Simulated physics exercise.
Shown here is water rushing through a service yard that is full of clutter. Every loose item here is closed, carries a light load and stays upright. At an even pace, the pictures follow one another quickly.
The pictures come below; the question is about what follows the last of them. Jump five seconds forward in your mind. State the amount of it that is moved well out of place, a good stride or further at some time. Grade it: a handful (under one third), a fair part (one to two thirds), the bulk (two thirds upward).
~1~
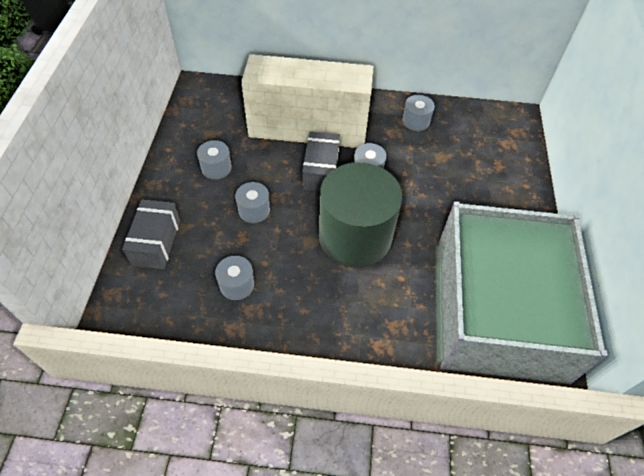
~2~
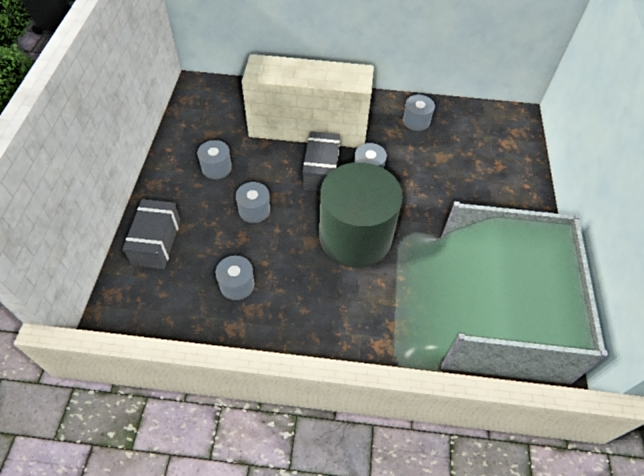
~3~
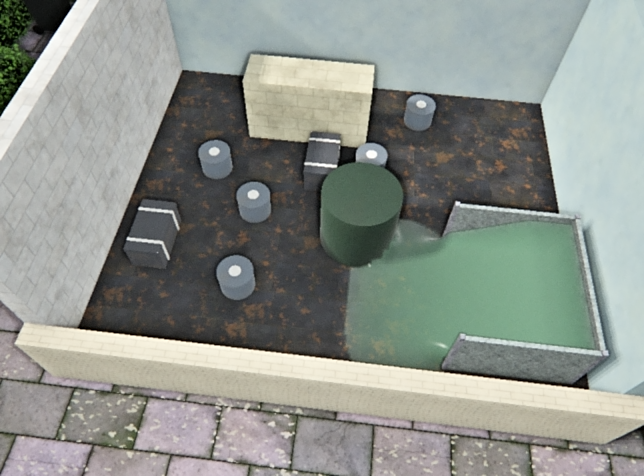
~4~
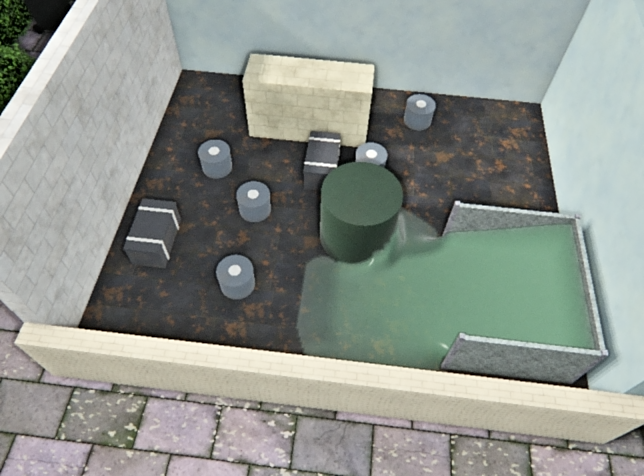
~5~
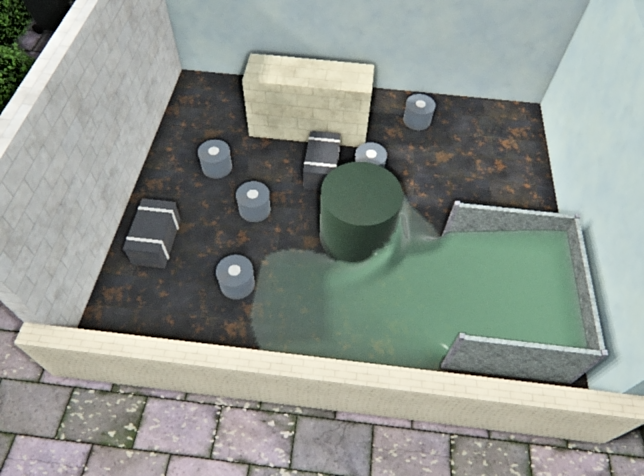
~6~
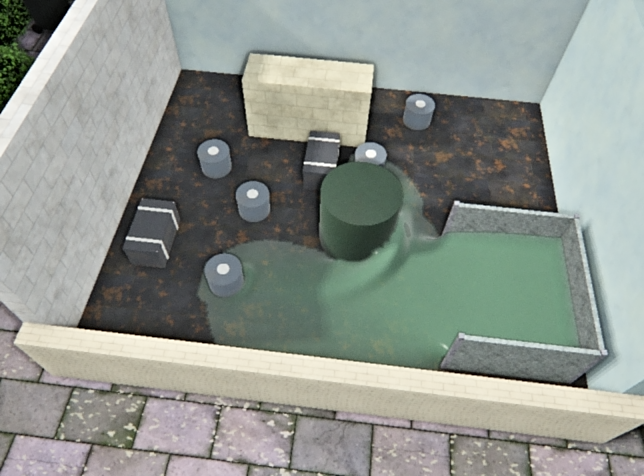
The bulk.
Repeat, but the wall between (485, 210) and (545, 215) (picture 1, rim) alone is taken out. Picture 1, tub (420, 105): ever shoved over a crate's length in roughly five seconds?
Looking at how things go, I'd say it travelled at least that.
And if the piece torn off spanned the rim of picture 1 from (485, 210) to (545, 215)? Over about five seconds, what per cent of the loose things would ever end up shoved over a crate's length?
I'd guess close to 30 percent.
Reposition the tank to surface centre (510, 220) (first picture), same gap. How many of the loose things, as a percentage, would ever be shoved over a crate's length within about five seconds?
Near 100 in a hundred.
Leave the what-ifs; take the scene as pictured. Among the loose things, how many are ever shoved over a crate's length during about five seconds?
That adds up to 7.
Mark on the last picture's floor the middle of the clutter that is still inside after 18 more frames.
I'd put it around pixel (309, 157).
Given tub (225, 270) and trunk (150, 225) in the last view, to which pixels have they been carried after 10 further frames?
Near (119, 227) and (132, 184).
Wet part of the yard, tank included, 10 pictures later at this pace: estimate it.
Near 65 %.
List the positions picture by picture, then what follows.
A tub at (234, 271) rests on the ground; a tub at (371, 155) rests on the ground; 0 of 7 have shifted, in the first picture.
A tub at (234, 271), on the bottom; a tub at (371, 155) rests on the ground; 0 of 7 have shifted, in the second picture.
A tub at (235, 271), on the bottom; a tub at (372, 155), on the bottom; 0 of 7 have shifted, in the third picture.
A tub at (235, 270), on the bottom; a tub at (372, 154) rests on the ground; 0 of 7 have shifted, in the fourth picture.
A tub at (234, 270) rests on the ground; a tub at (371, 154), on the bottom; 0 of 7 have shifted, in the fifth picture.
A tub at (223, 269) rests on the ground, close to its start; a tub at (371, 154) rests on the ground; 1 of 7 have shifted, in the sixth picture.
A moment on, 1 of 7 are well off their spots; 0 afloat.
Next, 2 of 7 are well off their spots; 3 afloat.
Later, 3 of 7 are well off their spots; 3 afloat.
In the end, 7 of 7 are well off their spots, and 7 have been at some point; 6 afloat.
